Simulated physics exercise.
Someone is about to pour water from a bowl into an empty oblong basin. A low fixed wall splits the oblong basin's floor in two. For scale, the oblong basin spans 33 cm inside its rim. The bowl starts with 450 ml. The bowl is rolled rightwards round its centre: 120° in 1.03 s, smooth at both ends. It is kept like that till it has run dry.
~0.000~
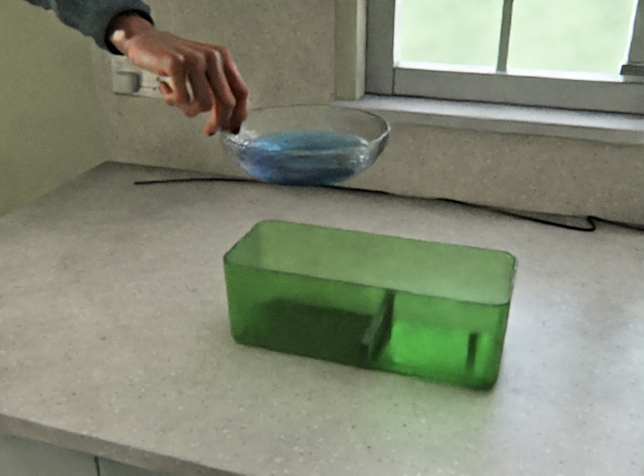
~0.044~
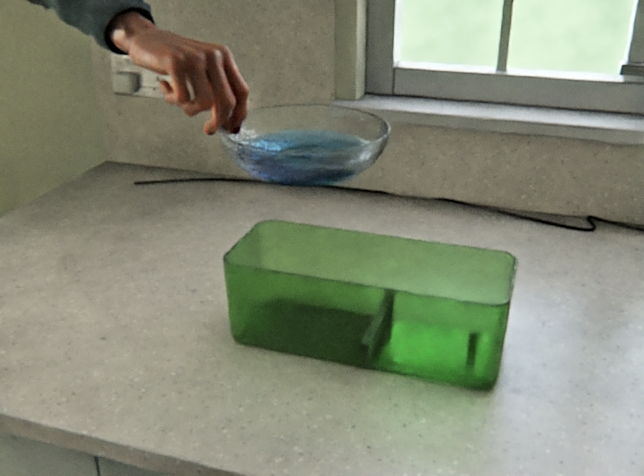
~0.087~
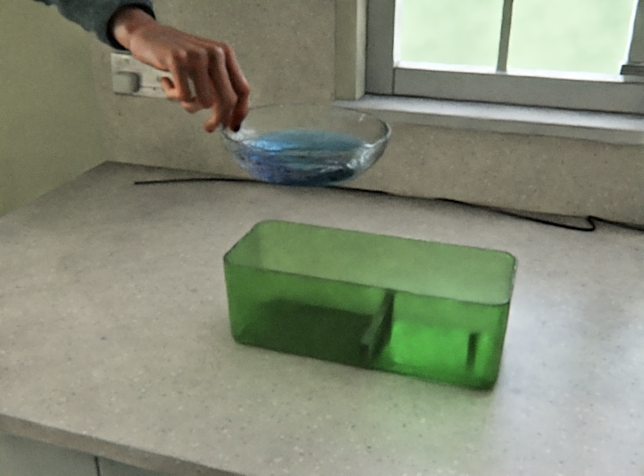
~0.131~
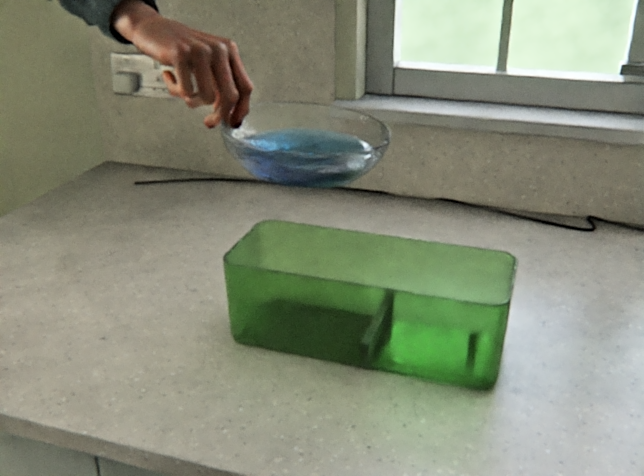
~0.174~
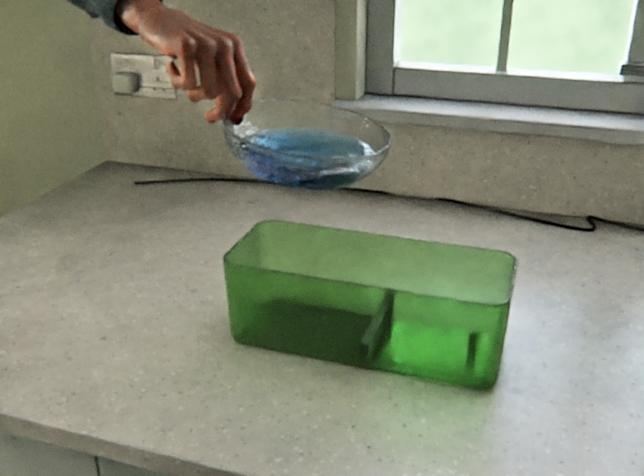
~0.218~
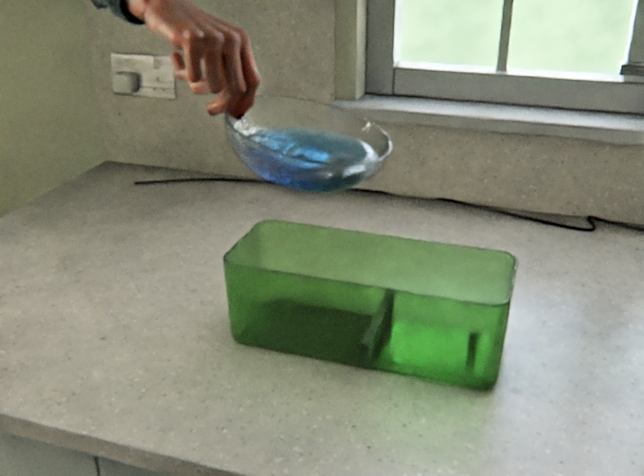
A hand held a clear glass bowl of blue liquid above a divided, see-through green container on a counter, keeping it nearly level at first, then tilting it slightly to the right.
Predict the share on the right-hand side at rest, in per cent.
Roughly 73 per cent is past the wall.
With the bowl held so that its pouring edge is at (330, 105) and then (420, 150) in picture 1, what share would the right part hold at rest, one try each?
In turn about 25 and 80 per cent.
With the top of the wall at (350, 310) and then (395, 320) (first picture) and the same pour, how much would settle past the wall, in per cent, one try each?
In turn about 85 and 60 per cent.
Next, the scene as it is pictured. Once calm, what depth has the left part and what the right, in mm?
Left about 6 mm, right about 18 mm.
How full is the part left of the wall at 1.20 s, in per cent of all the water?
About 26 per cent.
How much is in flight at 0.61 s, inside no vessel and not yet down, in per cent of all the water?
Near 34 in a hundred.
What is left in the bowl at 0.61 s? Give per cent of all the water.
About 10 per cent.
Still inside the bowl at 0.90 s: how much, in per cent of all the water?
About 0 per cent.
By 0.61 s the tilt is 77° and 11 per cent is still to pour, 1 is left of the wall and 55 right of it.
By 0.90 s the tilt is 115° and 0 per cent is still to pour, 25 is left of the wall and 74 right of it.
By 1.20 s the tilt is 120° and 0 per cent is still to pour, 26 is left of the wall and 73 right of it.
By 1.53 s the tilt is 120° and 0 per cent is still to pour, 26 is left of the wall and 73 right of it.
At rest 26 per cent lies left of the wall, 73 right of it and 1 outside.
